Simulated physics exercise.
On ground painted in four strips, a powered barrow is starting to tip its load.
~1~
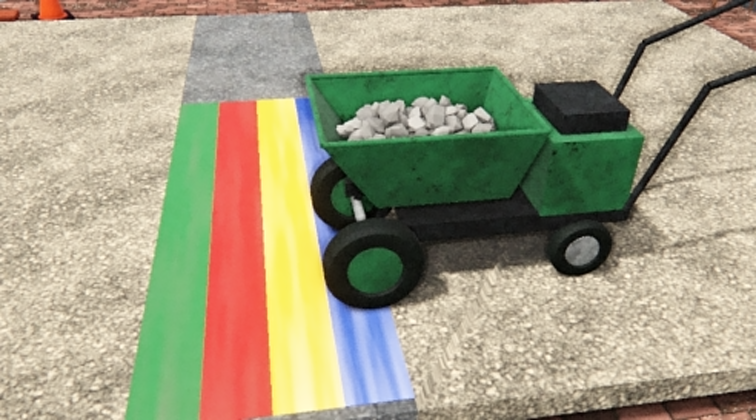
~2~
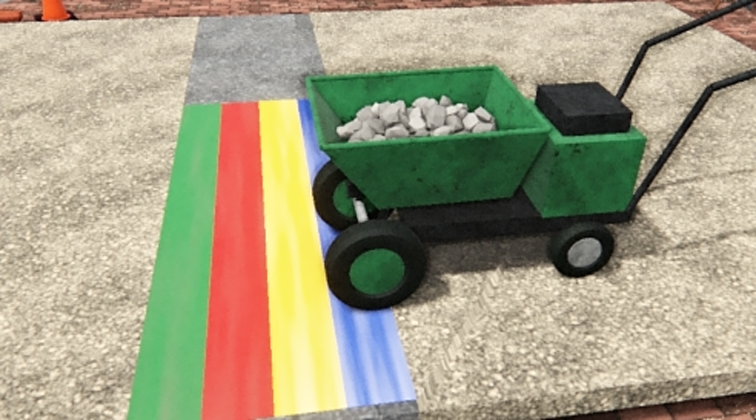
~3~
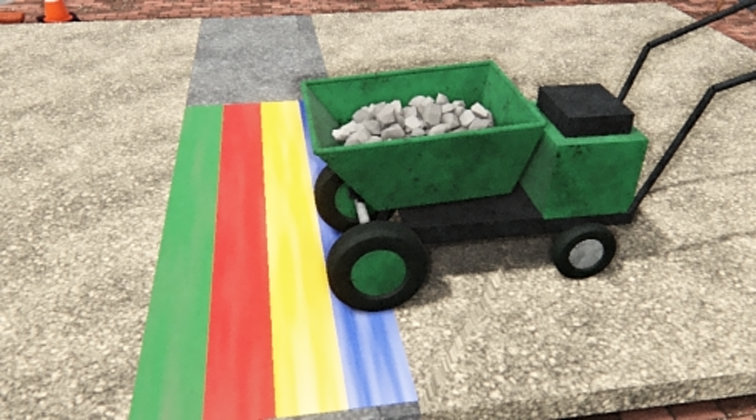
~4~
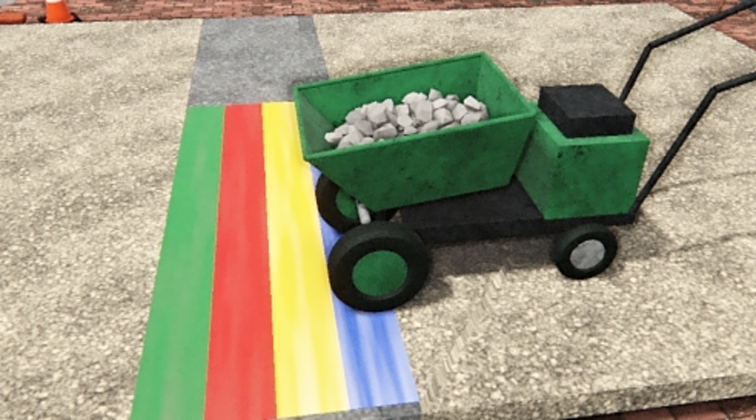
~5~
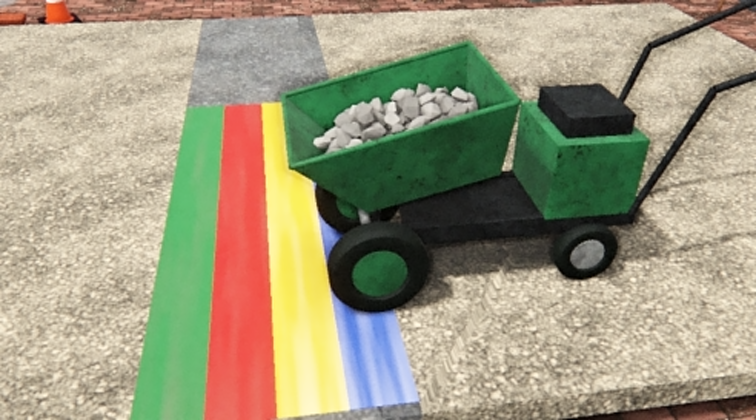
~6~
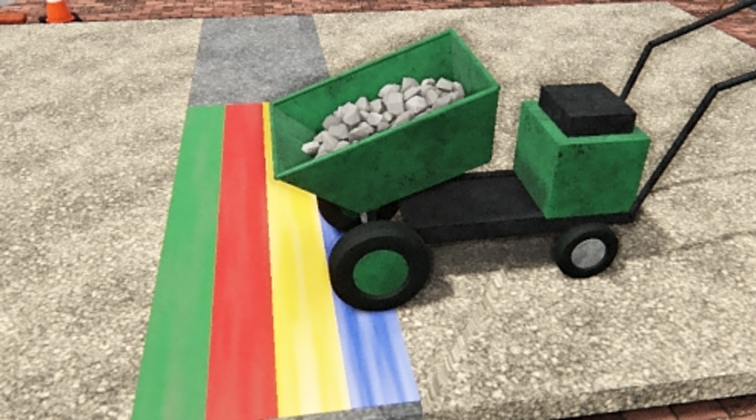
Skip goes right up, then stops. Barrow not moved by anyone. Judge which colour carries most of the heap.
The colour carrying most is green.
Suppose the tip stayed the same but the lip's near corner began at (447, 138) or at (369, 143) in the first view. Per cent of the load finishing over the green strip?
About 10 per cent, then about 30 per cent.
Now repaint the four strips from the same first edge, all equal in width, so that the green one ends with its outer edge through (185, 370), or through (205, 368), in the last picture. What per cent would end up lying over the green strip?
I'd say about 20 % for the first and about 10 % for the second.
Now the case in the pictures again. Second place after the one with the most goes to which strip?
Following the top strip comes the red strip.
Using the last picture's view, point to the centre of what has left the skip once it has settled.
Once it all stops, the middle lies near (179, 273).
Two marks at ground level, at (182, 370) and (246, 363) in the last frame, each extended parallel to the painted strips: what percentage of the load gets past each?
40 and 70 in a hundred.
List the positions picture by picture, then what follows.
The first frame shows lip of the skip at (323, 146), level; top of the load at (417, 125), broken stones; blue strip at (367, 341); yellow strip at (303, 348); red strip at (237, 355); green strip at (169, 363).
The second frame shows lip of the skip at (323, 148), tipped barely; top of the load at (418, 125).
The third frame shows lip of the skip at (317, 153), tipped barely; top of the load at (434, 116).
The fourth frame shows lip of the skip at (306, 159), tipped a little; top of the load at (443, 118).
The fifth frame shows lip of the skip at (292, 167), tipped a little; top of the load at (431, 112).
The sixth frame shows lip of the skip at (277, 178), tipped clearly; top of the load at (434, 116); blue strip at (372, 343); yellow strip at (308, 350); red strip at (242, 357); green strip at (175, 365).
Soon, skip tipped steeply; all in the skip.
A while on, skip tipped right over; about two thirds in the skip; a small part over the red strip; about a quarter over the green strip; a stray few off the paint.
Towards the end, skip tipped right over; about a quarter in the skip; a small part over the red strip; about a third over the green strip; about a quarter off the paint.
Finally, skip tipped right over; about a quarter in the skip; none over the blue strip; none over the yellow strip; a small part over the red strip; about a third over the green strip; about a quarter off the paint.
